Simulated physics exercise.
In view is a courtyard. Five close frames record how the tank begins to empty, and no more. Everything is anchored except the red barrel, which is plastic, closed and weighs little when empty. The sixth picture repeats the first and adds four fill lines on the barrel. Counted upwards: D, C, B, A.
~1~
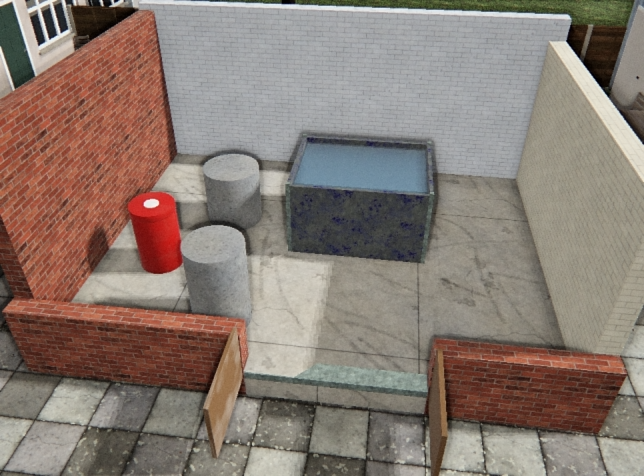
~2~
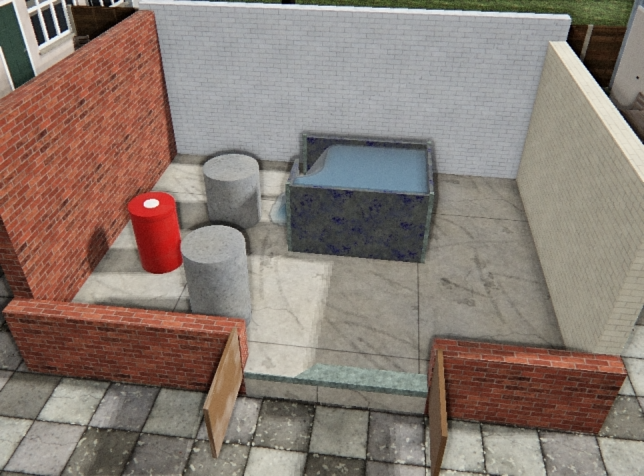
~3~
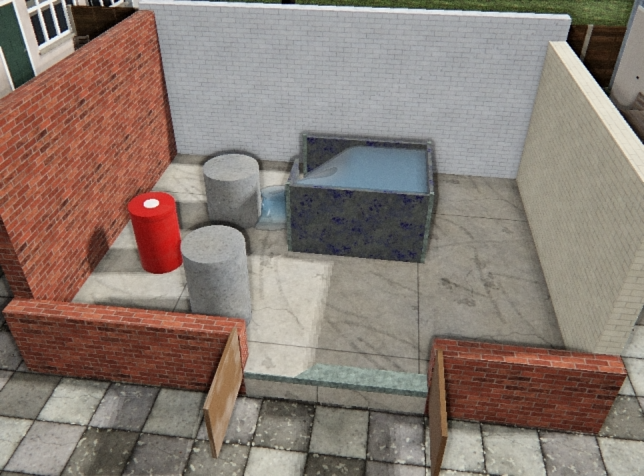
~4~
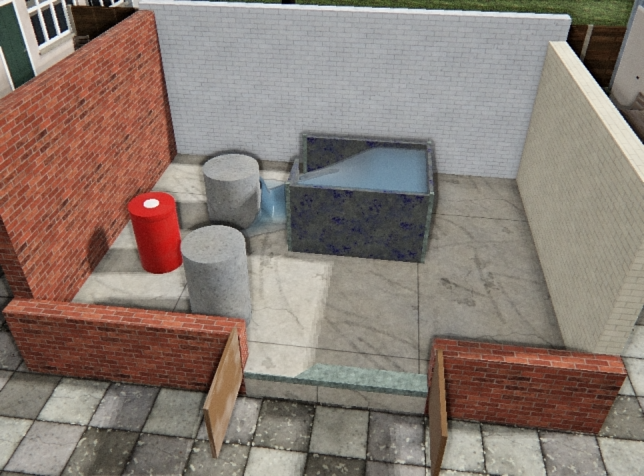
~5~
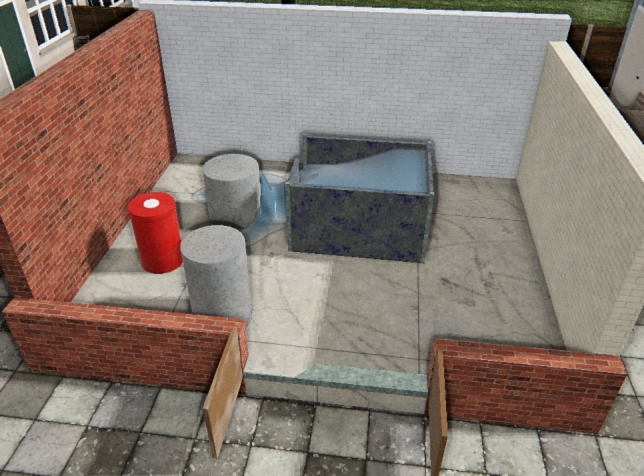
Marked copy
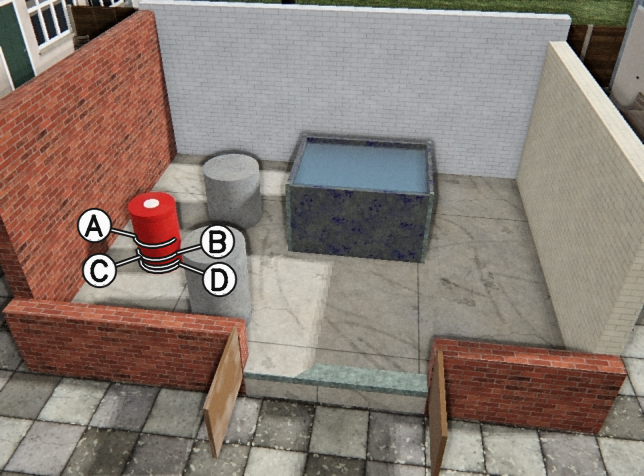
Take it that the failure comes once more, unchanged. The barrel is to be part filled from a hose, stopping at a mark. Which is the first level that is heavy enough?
A.
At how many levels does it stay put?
One of them.
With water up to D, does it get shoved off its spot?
Yes.
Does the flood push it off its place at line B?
Yes, it does.
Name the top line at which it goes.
Here it is line B.
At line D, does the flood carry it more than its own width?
Yes.
On the marked copy, A at (149, 246); B at (152, 259); C at (153, 267); D at (154, 271); from the bottom up D, C, B, A.
For line A, it does not move.
For line B, it is pushed about half its own width away.
For line C, it is pushed about 3 times its own width away.
For line D, it is pushed about twice its own width away.
